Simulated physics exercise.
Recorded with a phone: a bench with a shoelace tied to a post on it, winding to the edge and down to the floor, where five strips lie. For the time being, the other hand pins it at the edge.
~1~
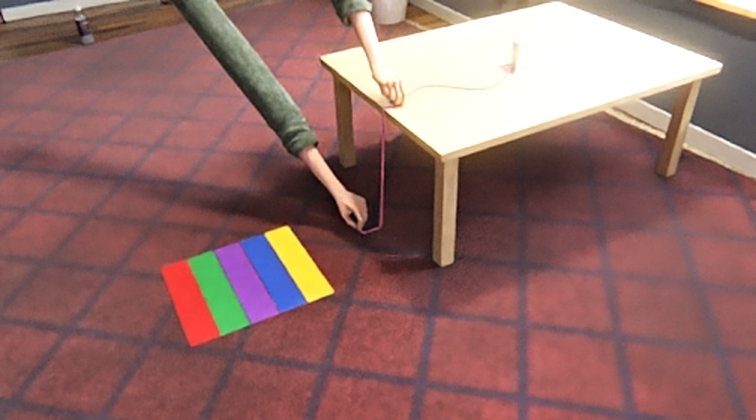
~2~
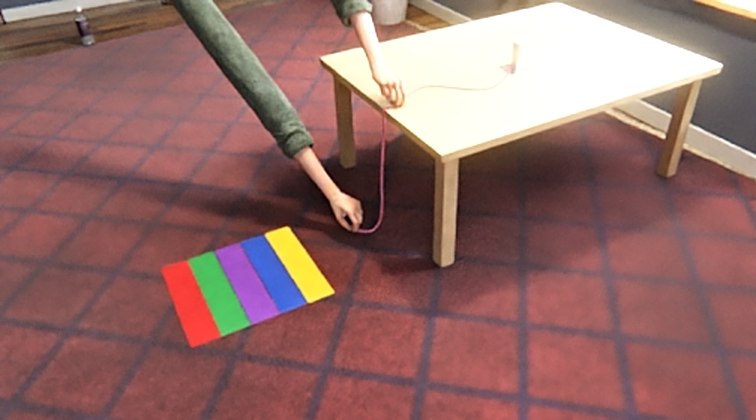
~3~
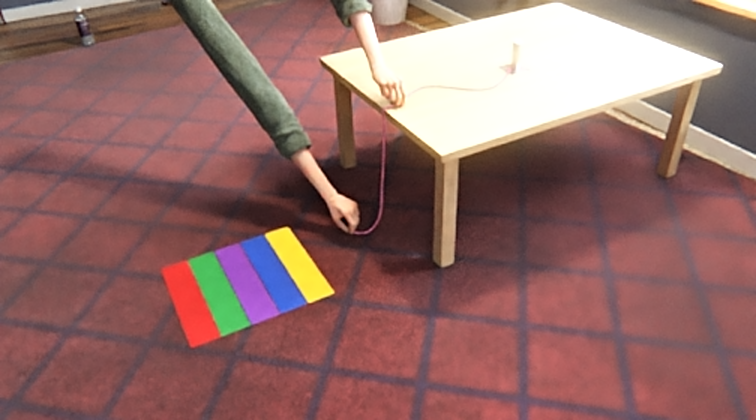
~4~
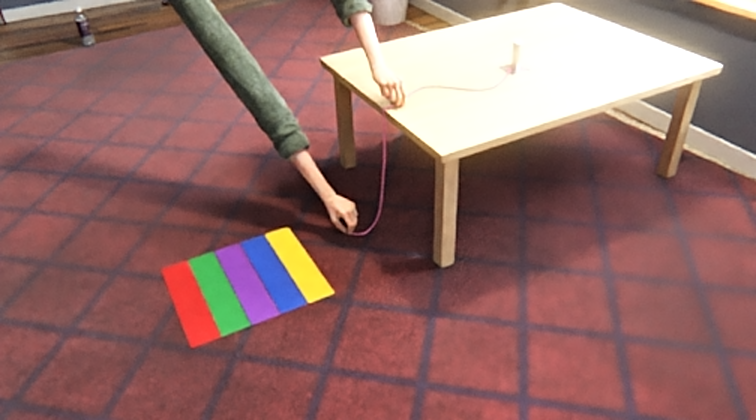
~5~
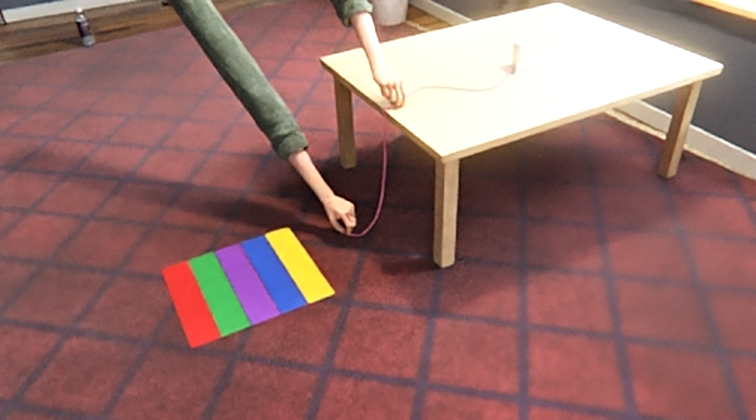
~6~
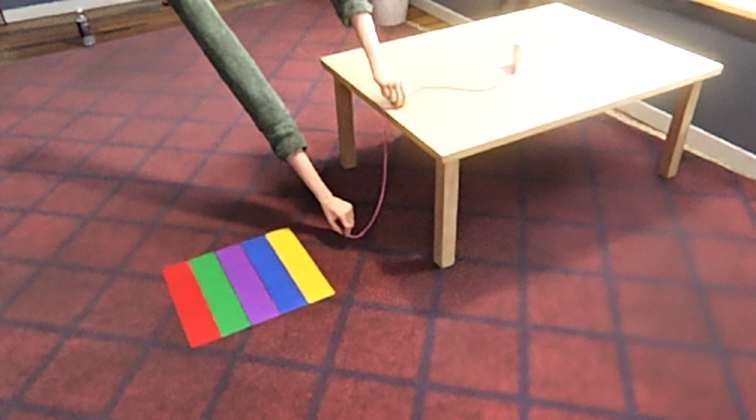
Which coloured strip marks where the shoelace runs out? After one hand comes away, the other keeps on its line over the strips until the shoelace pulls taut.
Purple.
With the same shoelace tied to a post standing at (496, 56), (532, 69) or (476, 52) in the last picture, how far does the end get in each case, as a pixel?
Respectively (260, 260), (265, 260) and (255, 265).
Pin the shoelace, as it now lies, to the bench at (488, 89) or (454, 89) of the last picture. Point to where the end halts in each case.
It would be somewhere around (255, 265) the first time and (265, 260) the second.
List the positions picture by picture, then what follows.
End (358, 227); yellow (313, 284); blue (286, 294); purple (258, 304); green (229, 315); red (199, 326), in the first frame.
End (352, 229); shoelace through (504, 79) (462, 89) (412, 93) (384, 121) (382, 172) (381, 217), in the second frame.
End (349, 231), in the third frame.
End (347, 231); shoelace through (504, 79) (462, 89) (412, 93) (385, 122) (384, 172) (377, 218), in the fourth frame.
End (346, 232), in the fifth frame.
End (344, 233); shoelace through (504, 80) (463, 90) (413, 93) (385, 122) (385, 172) (373, 219), in the sixth frame.
Soon after, end near (303, 247); over yellow.
Then, end near (267, 260); over blue.
At full stretch, end near (245, 268); over purple. It halts on the purple strip.
